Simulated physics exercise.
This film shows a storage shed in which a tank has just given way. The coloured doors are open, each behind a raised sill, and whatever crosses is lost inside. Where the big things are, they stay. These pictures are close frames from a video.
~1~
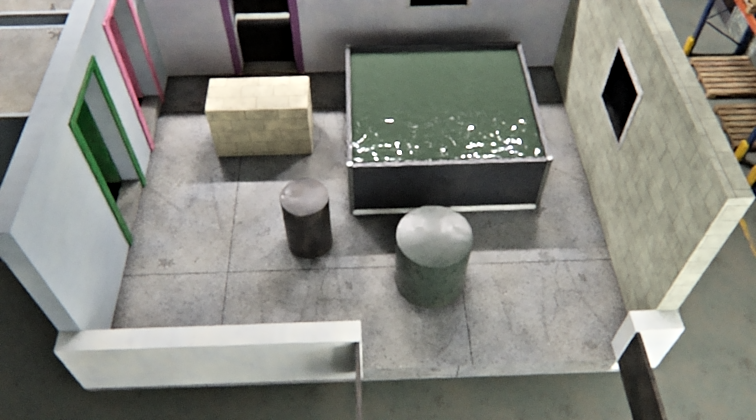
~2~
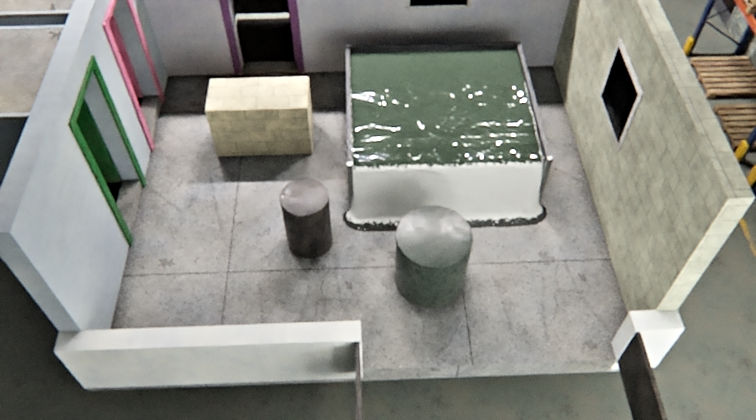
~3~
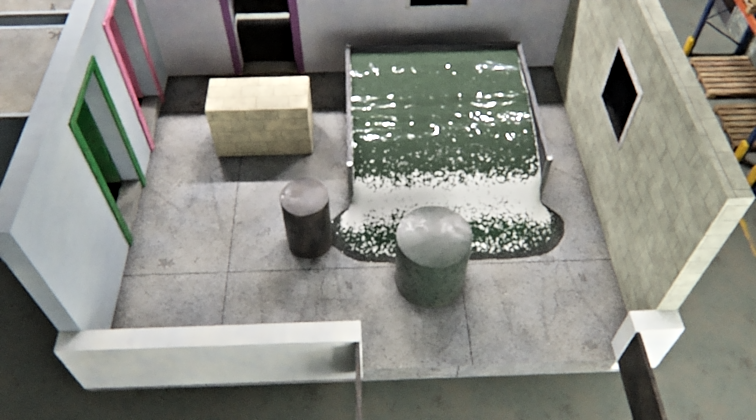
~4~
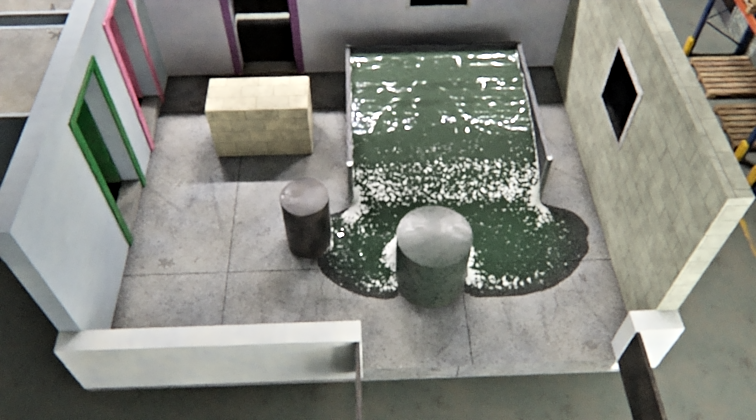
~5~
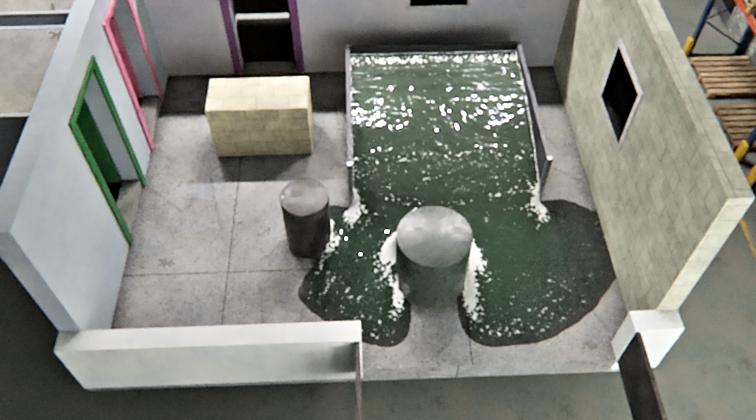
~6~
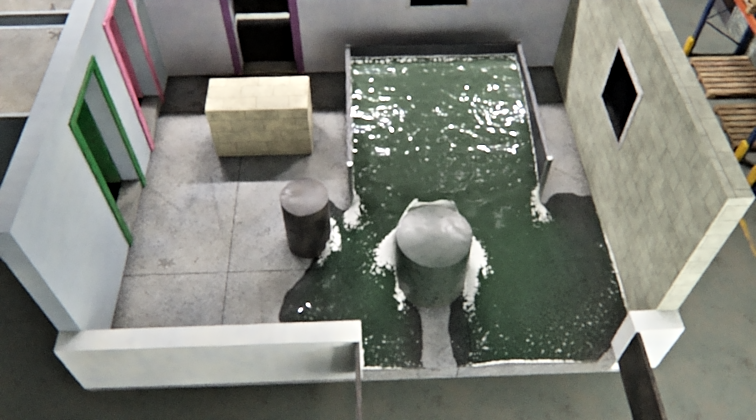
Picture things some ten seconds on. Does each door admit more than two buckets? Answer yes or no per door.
Answers: The pink door: No; the purple door: Yes; the green door: No.
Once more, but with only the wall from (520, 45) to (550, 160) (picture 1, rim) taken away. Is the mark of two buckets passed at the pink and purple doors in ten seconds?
Pink door: Exceeds it; purple door: Exceeds it.
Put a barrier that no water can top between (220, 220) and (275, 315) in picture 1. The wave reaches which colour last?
Last: The one in purple.
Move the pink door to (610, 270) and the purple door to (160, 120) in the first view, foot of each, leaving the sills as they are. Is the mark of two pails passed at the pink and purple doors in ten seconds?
After the change, the pink door overshoots, while the purple door overshoots.
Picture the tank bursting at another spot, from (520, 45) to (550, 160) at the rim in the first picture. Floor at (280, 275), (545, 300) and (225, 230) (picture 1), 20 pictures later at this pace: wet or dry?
Taking the three spots as listed, they end up spared, inundated and spared.
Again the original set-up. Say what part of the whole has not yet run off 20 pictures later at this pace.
About 64 per cent.
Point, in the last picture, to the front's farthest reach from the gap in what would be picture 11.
Point: (151, 358) in the last picture's pixels.
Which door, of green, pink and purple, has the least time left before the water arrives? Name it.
Answer: The green door.
A moment on, water covers 40 % of the floor; the pink door not reached, the purple door not reached, the green door not reached.
Next, water covers 55 % of the floor; the pink door not reached, the purple door not reached, the green door not reached.
Then, water covers 85 % of the floor; the pink door wet at the sill, nothing in, the purple door not reached, the green door wet at the sill, nothing in.
Later, water covers 100 % of the floor; the pink door wet at the sill, nothing in, the purple door under two buckets in, the green door wet at the sill, nothing in.
In the end, water covers 100 % of the floor; the pink door wet at the sill, nothing in, the purple door over two buckets in, the green door wet at the sill, nothing in.
